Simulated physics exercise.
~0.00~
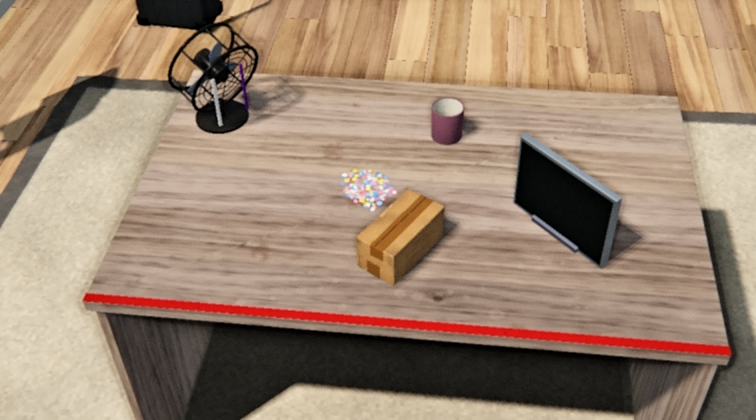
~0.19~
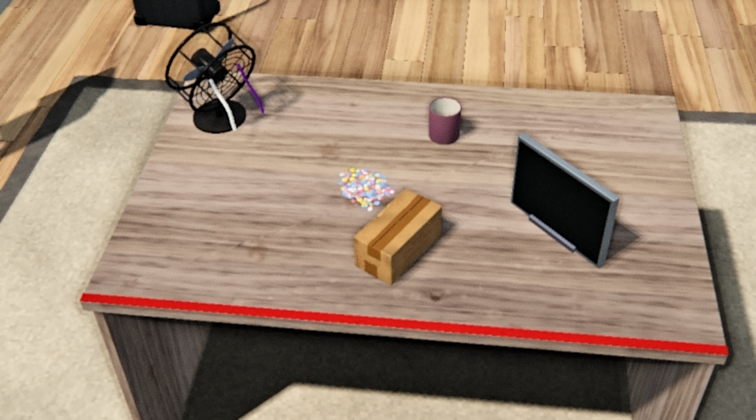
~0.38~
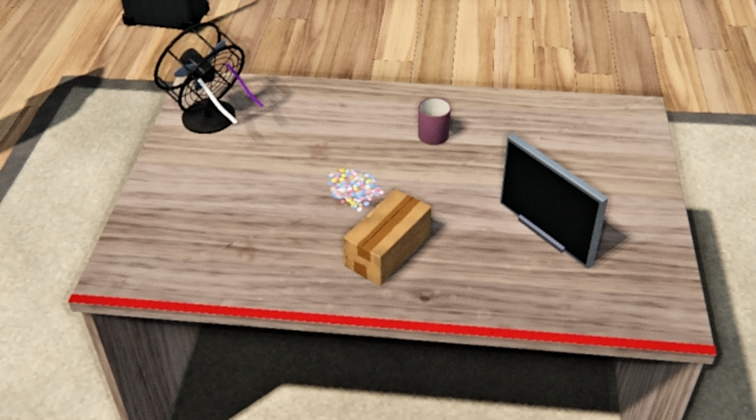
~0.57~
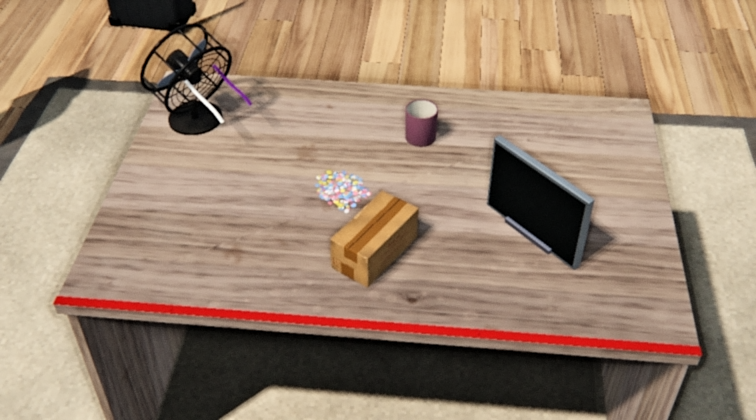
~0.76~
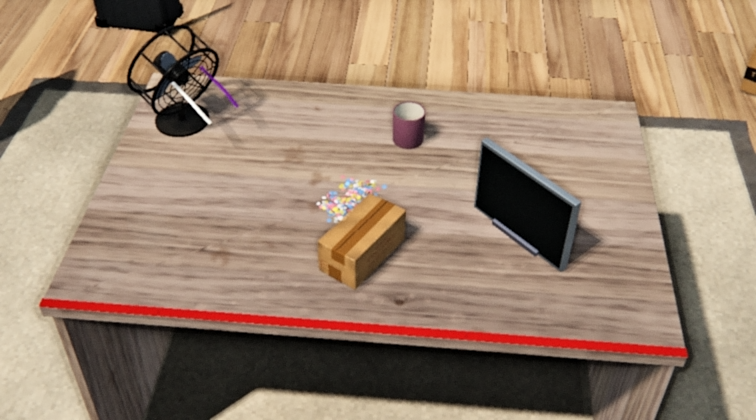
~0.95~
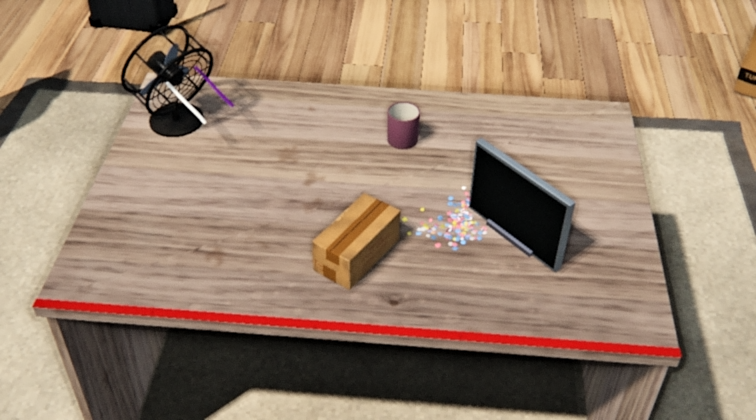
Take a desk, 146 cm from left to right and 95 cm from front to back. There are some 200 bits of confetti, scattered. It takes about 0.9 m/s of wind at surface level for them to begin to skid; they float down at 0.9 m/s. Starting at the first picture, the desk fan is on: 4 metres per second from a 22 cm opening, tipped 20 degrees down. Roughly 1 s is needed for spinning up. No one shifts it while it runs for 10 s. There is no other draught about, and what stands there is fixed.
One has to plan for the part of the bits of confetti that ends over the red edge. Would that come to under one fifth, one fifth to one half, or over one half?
It would come to over one half.
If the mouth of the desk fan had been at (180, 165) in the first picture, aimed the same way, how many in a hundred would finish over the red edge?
That would come to roughly 0 %.
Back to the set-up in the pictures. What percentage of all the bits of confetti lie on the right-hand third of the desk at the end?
About 0 percent.
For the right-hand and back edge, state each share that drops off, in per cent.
I'd put it near 30 percent on the right-hand side and close to 0 percent at the back.
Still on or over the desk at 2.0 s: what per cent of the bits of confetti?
Close to 5 in a hundred are still there at that time.
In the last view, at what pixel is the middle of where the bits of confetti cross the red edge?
Roughly at pixel (615, 353).
After 2.0 s the count stands so, 68 % are over the red edge.
After 3.2 s the count stands so, 72 % are over the red edge.
After 5.5 s the count stands so, 72 % are over the red edge.
After 10.0 s, at the end, 72 % are over the red edge.
